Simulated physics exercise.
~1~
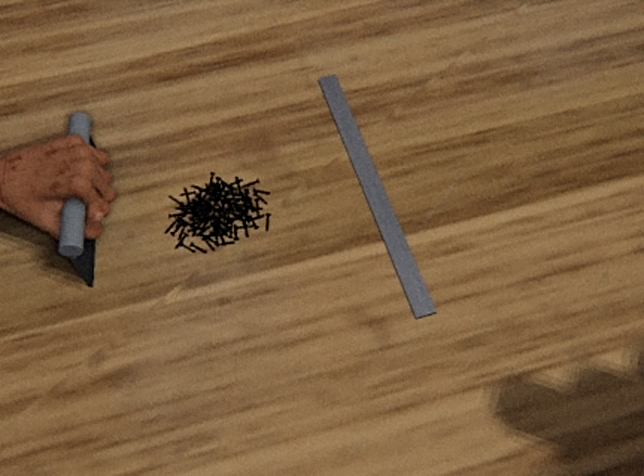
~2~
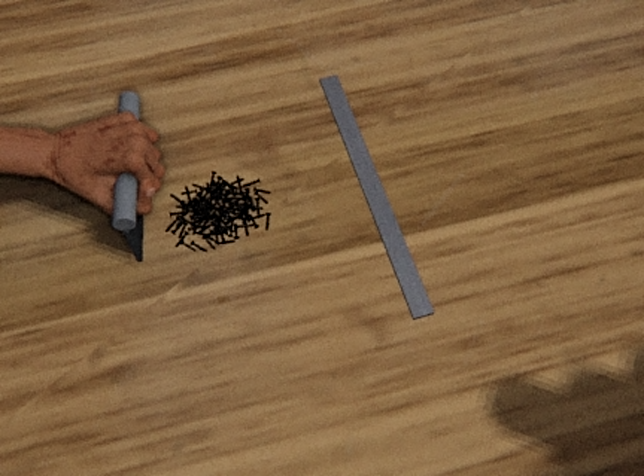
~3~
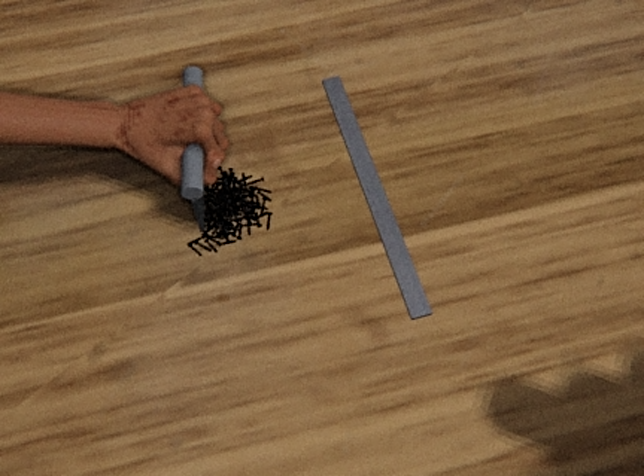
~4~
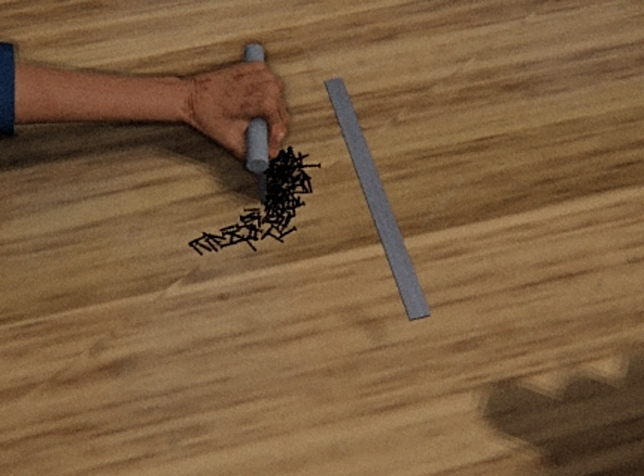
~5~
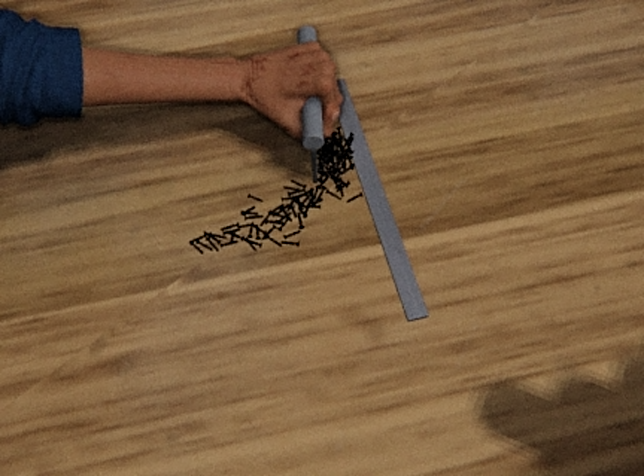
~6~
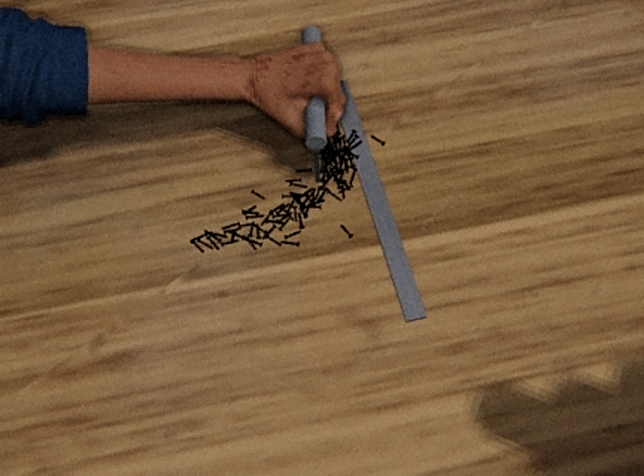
The clip opens on a wooden surface with a heap of black screws between a hand gripping a gray-handled scraper on the left and a slanted gray strip on the right. The hand pushes the scraper to the right and slightly up the view until it runs into the heap. The screws bunch up ahead of the blade, while many slip off its lower end and form a long trail. The scraper halts just short of the upper part of the strip, with a dense cluster pressed close to it. At the end, nearly all the screws lie in that cluster and the trail left of the strip.
